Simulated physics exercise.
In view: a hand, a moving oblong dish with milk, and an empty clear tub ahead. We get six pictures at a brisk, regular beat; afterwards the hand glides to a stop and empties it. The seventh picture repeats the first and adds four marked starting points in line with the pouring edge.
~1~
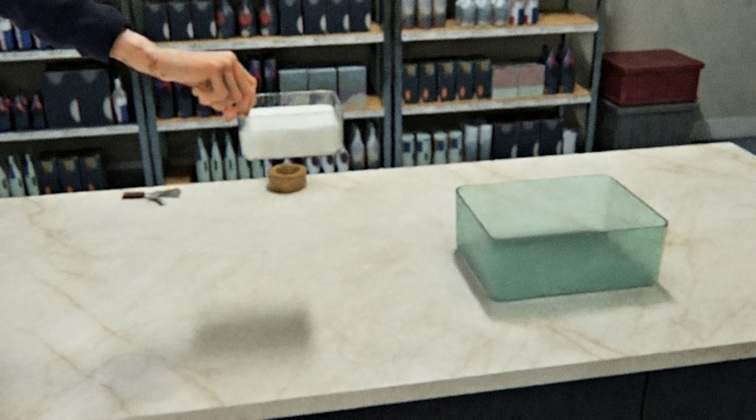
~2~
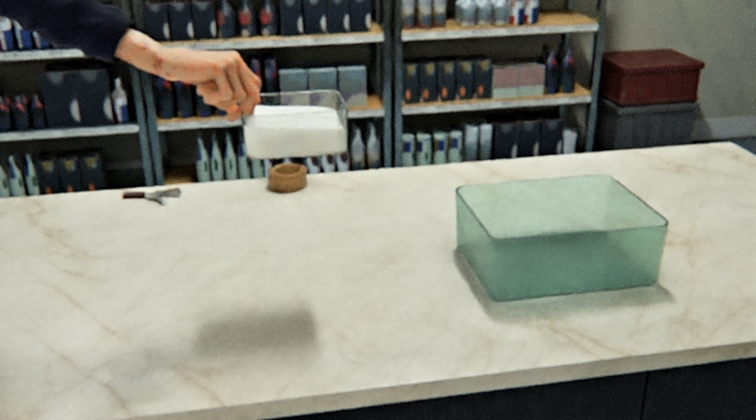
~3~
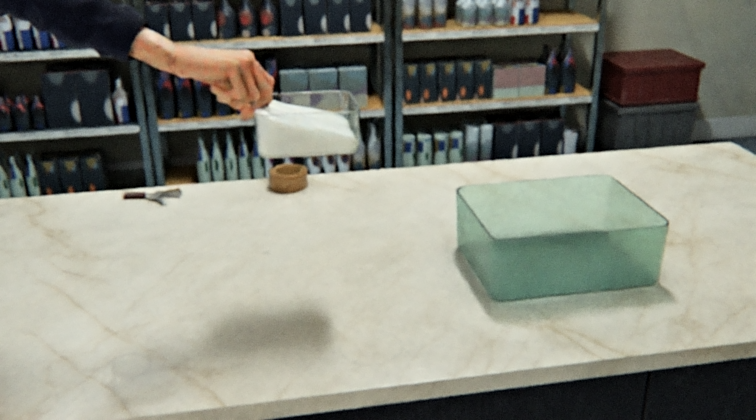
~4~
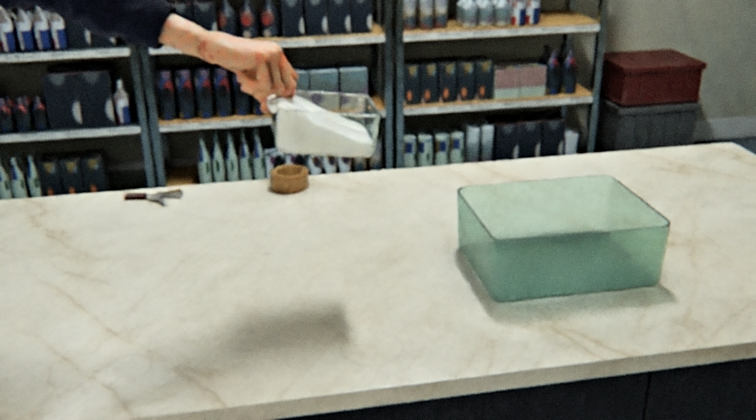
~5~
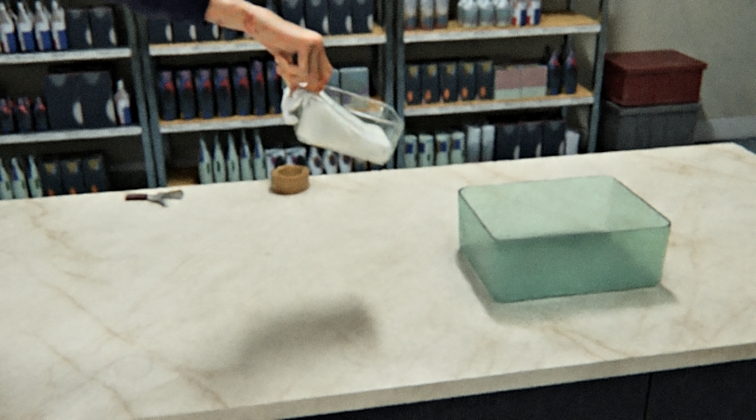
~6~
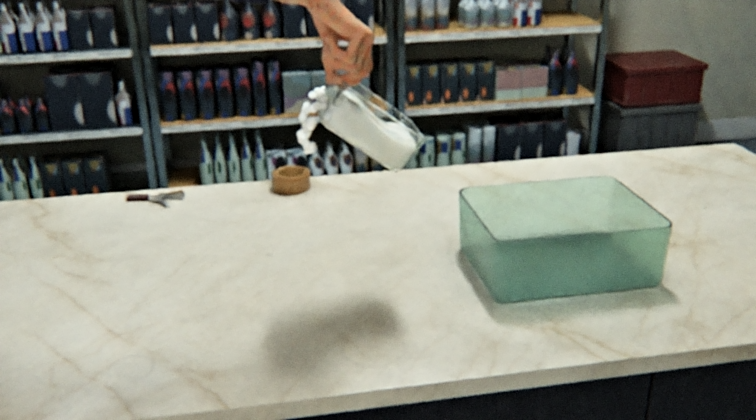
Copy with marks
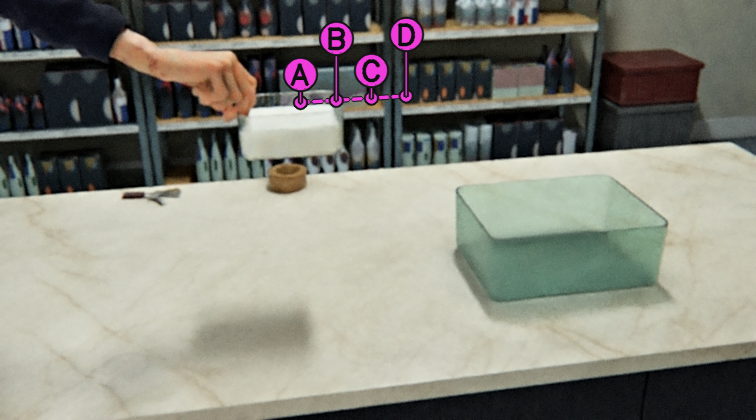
At a marble-topped counter in front of stocked shelves, a hand carried a clear dish of milk rightward toward an empty greenish tub, tilting it steadily as white liquid slipped over its left side.
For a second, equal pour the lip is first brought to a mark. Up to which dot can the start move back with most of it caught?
I would pick dot A.
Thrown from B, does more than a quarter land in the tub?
Yes.
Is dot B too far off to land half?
No.
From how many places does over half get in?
All of them.
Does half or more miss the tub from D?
No.
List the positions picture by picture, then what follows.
In the first picture, upright, lip at (337, 100); tub from (488, 300) to (656, 282); nothing has left yet.
In the second picture, upright, lip at (341, 99); nothing has left yet.
In the third picture, upright, lip at (353, 100); milk is over the rim, down to (257, 104).
In the fourth picture, tipped about 8°, lip at (373, 105); milk is over the rim, down to (272, 103).
In the fifth picture, tipped about 21°, lip at (397, 115); milk is over the rim, down to (288, 116).
In the sixth picture, tipped about 38°, lip at (418, 129); milk is over the rim, down to (306, 146).
In magenta, A at (300, 102); B at (336, 100); C at (371, 98); D at (406, 96).
With A, about 65 % lands in the tub, 28 % falls short and 7 % goes beside or beyond.
With B, about 66 % lands in the tub, 22 % falls short and 12 % goes beside or beyond.
With C, about 83 % lands in the tub, 8 % falls short and 9 % goes beside or beyond.
With D, about 92 % lands in the tub, 6 % falls short.
